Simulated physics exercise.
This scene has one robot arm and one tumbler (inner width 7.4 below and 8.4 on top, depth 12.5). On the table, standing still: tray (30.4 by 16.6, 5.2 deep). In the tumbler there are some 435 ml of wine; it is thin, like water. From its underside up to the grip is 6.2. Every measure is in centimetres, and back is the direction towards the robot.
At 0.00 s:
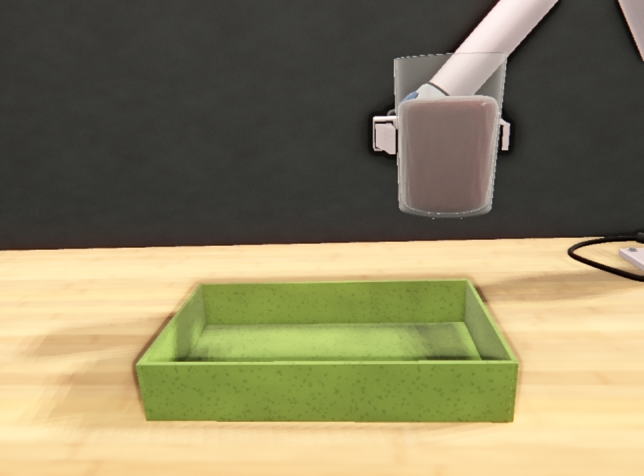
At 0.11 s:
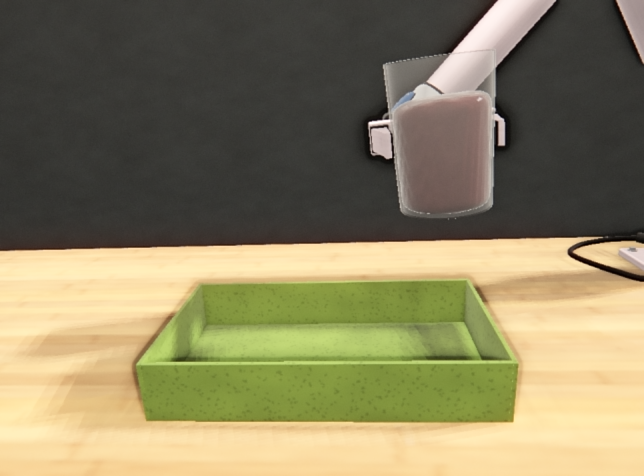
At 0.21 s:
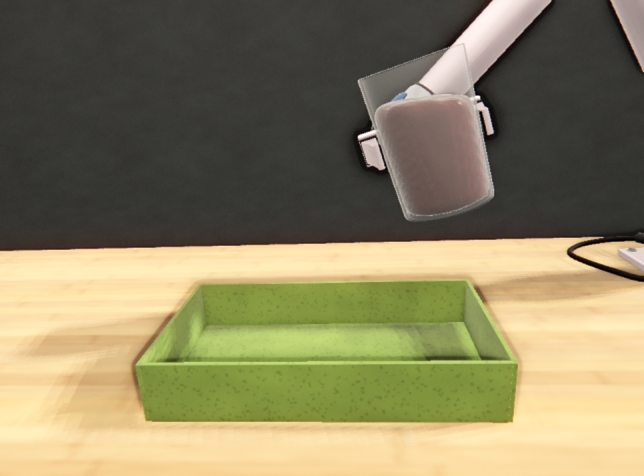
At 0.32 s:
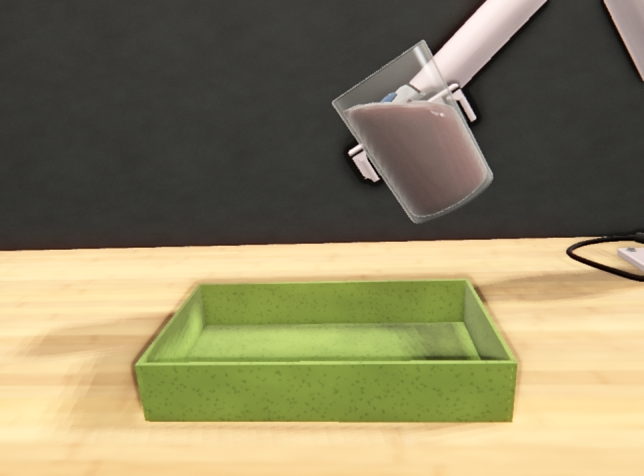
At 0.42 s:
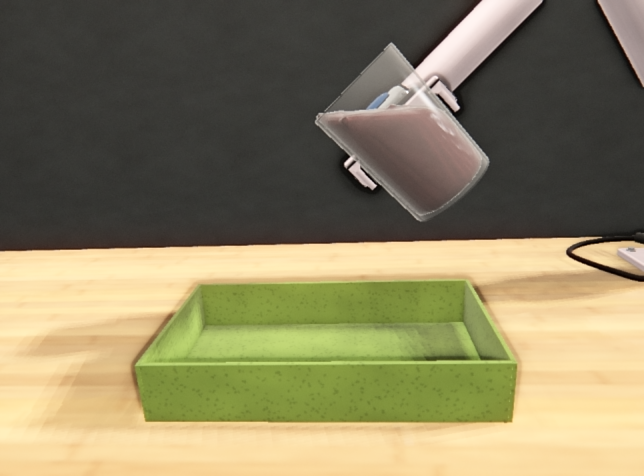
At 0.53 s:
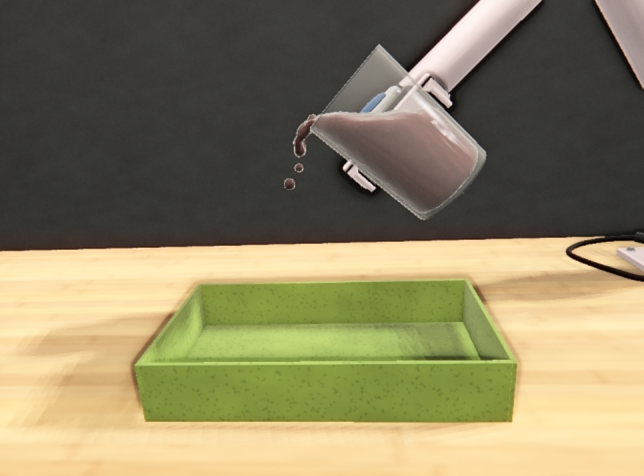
The clip shows a robot arm holding a clear tumbler of brownish liquid above a green tray on a wooden table, tilting it steadily to the left until a thin stream and a few drops leave the rim.
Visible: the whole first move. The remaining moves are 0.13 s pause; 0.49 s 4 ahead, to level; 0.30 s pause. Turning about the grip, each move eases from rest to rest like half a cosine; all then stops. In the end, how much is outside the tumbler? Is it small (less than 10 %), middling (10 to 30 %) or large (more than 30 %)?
It is small.
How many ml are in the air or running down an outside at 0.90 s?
It comes to close to 0 ml.
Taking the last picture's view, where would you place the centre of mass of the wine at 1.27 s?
The centre lands around (351, 164) in the last view.
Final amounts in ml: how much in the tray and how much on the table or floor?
About 15, 0 ml.
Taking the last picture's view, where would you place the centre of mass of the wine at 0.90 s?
About (377, 162).
After 0.90 s, tilted 25° forward, liquid up to 25 above the table; 420 ml in the tumbler, 15 ml in the tray.
After 1.27 s, level, liquid up to 26 above the table; 420 ml in the tumbler, 15 ml in the tray.
After 1.65 s, level, liquid up to 26 above the table; 420 ml in the tumbler, 15 ml in the tray.
After 2.45 s, level, liquid up to 26 above the table; 420 ml in the tumbler, 15 ml in the tray.
At rest, 420 ml in the tumbler, 15 ml in the tray. That is 4 % outside the tumbler.
